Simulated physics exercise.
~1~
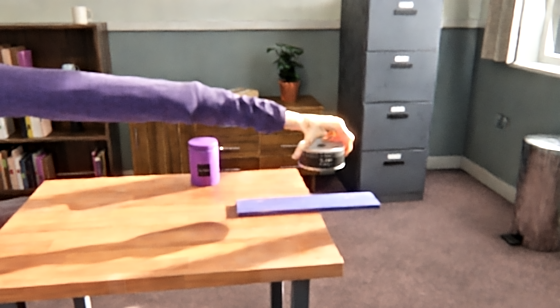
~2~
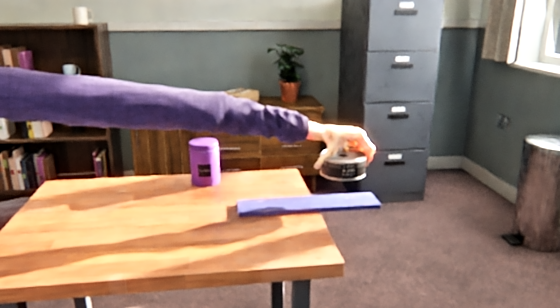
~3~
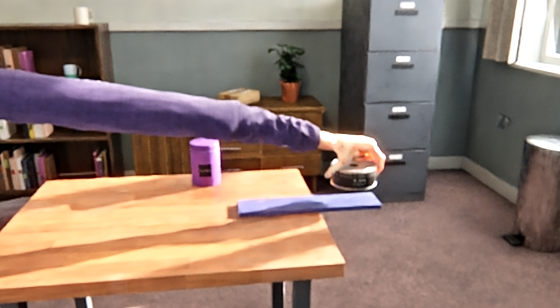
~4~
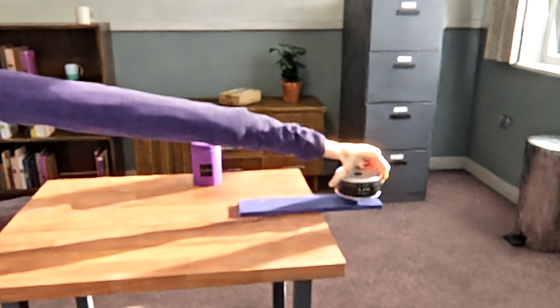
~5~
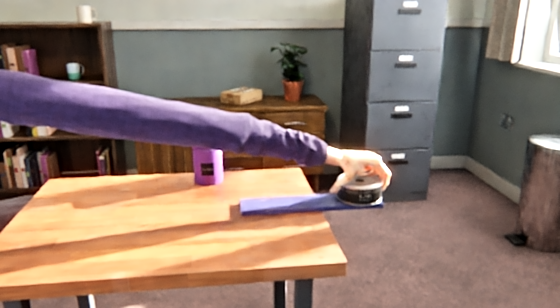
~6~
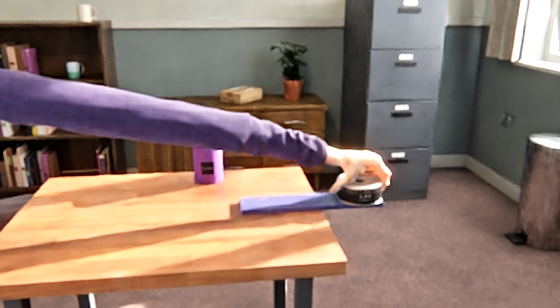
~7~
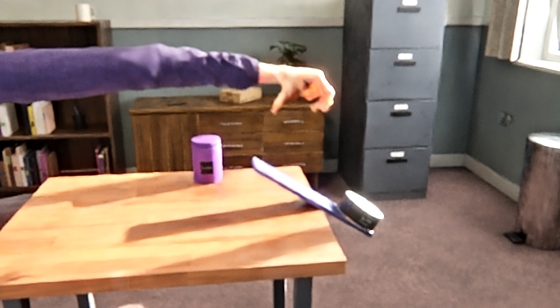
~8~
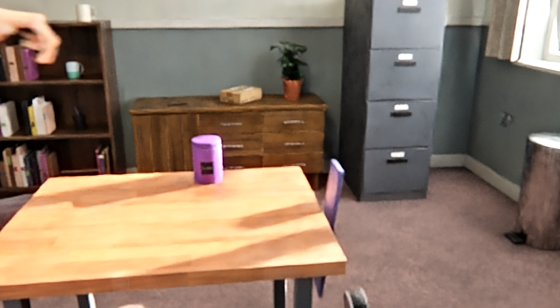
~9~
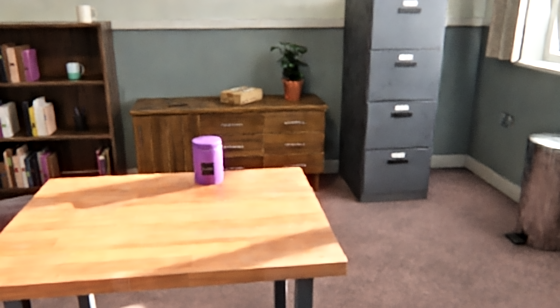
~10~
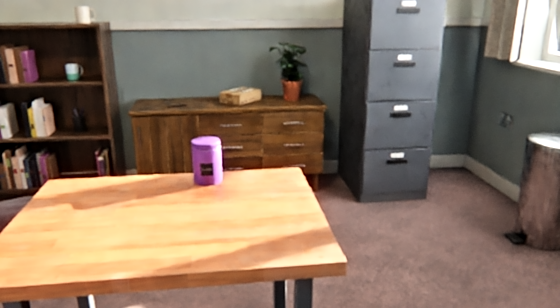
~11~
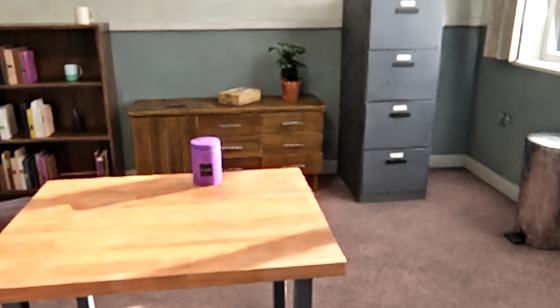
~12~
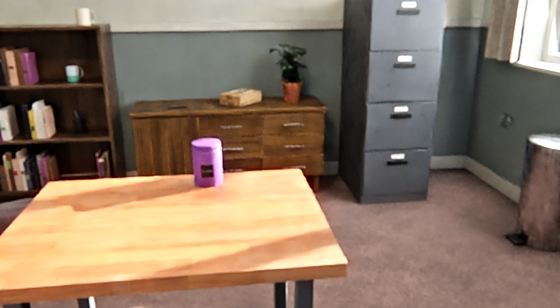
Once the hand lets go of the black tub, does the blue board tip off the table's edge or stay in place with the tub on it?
The blue board tips off the edge of the table, and the black tub goes down with it.
